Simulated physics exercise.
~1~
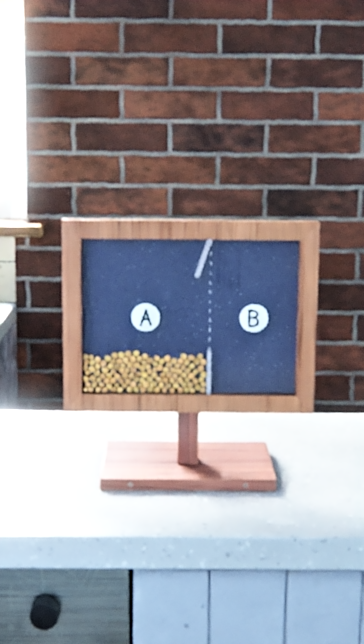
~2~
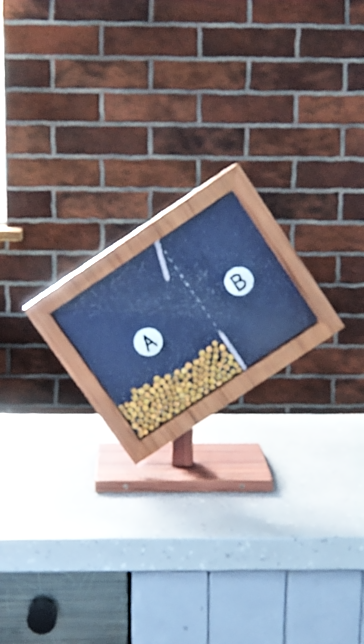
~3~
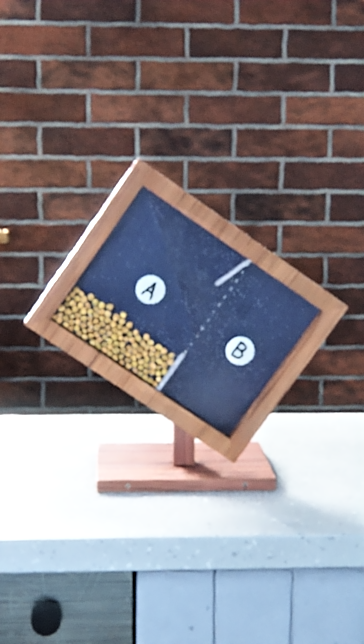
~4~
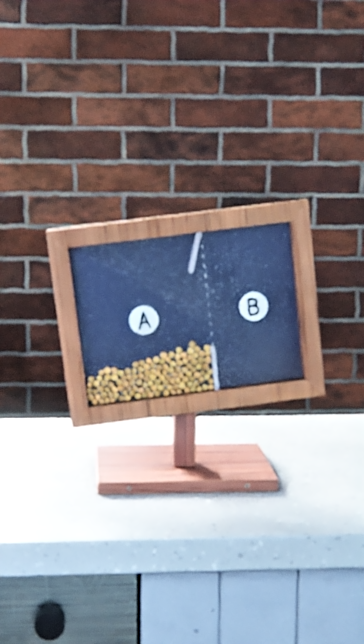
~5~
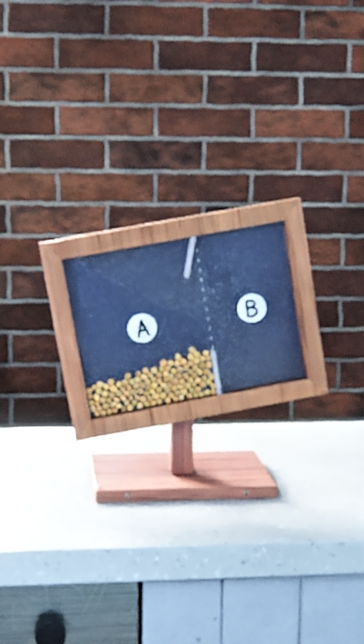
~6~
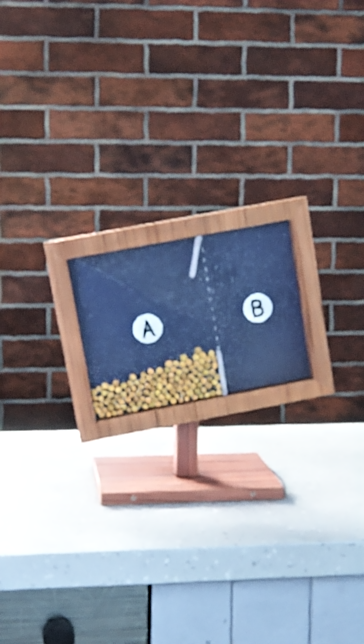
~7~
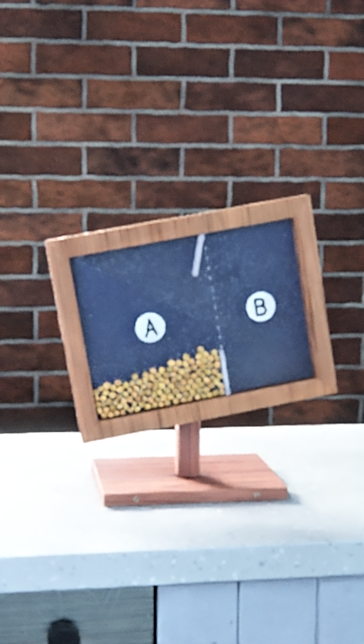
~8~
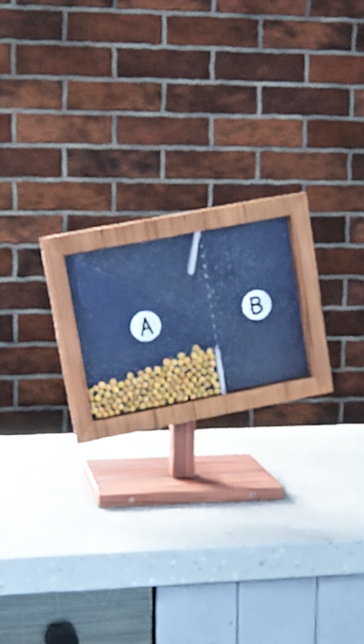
A wooden-framed box on a small stand tipped anticlockwise, swung over clockwise, then turned back and stopped slightly anticlockwise, its little yellow beads shifting along the bottom but all staying on the left side, marked A, leaving B empty.
